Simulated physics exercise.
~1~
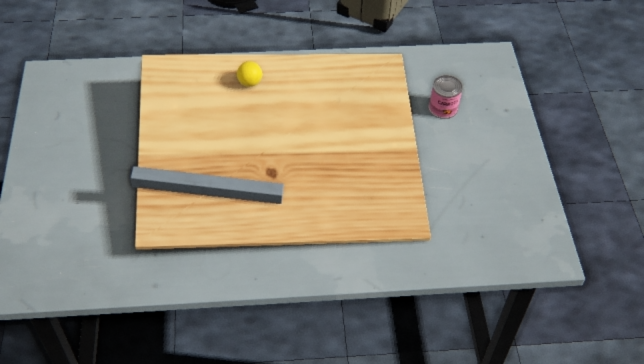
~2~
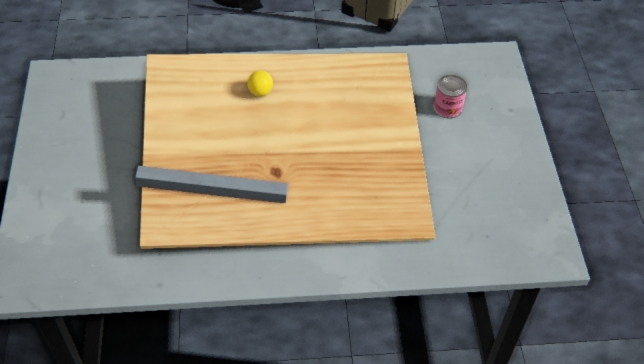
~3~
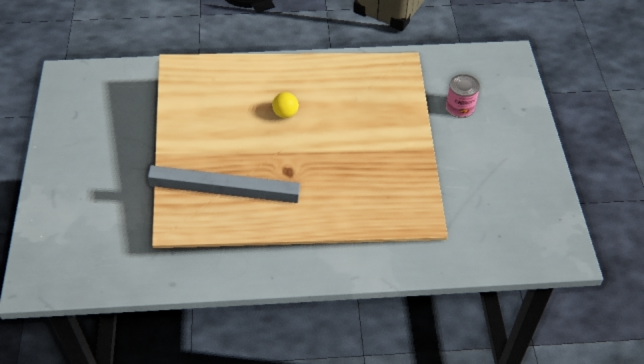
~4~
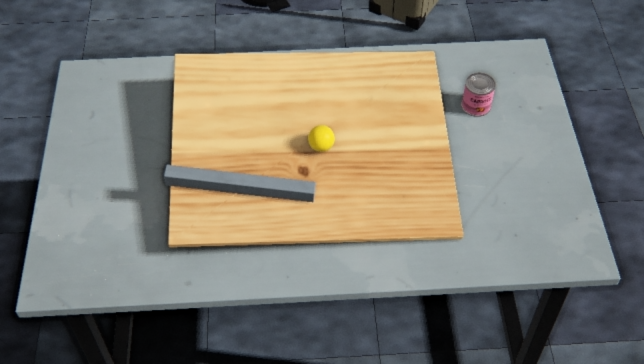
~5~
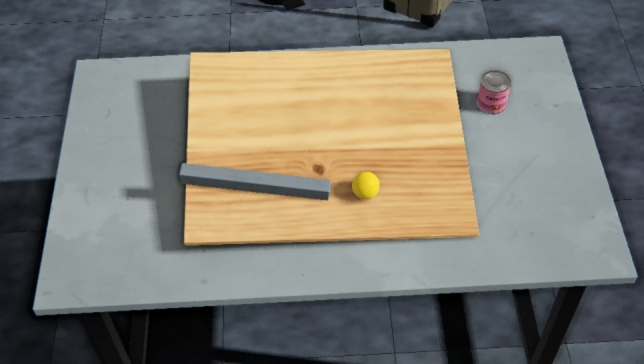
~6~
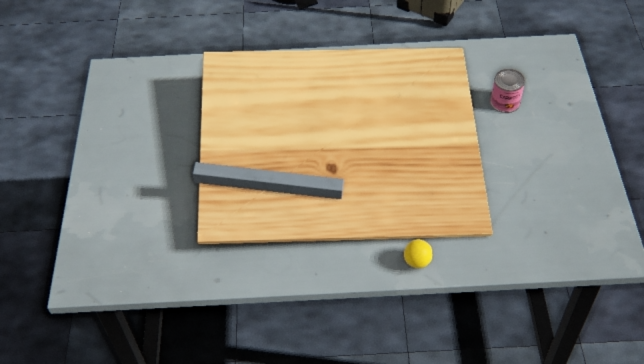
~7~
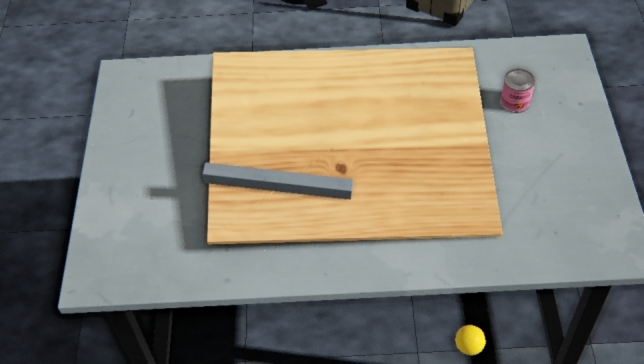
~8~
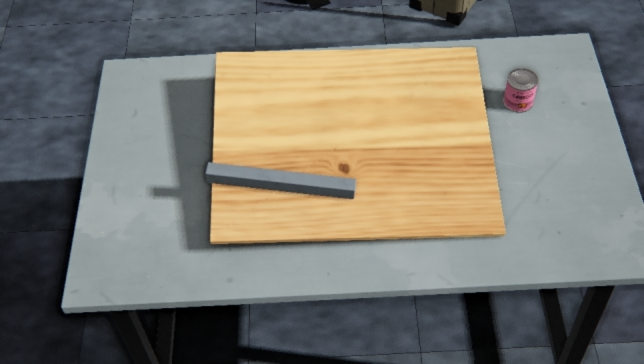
The clip opens on a pale gray table holding a wooden board with a gray bar fixed across its lower left, a pink tin to the right, and a small, round yellow object near the board's top edge. The yellow object moves down the board, slowly at first and then faster, drifting to the right as the view pans slightly left. It passes just beyond the right end of the bar and leaves the board at its near edge. It crosses the strip of tabletop, drops over the table's near edge and disappears from view, while the board, bar and tin stay put.
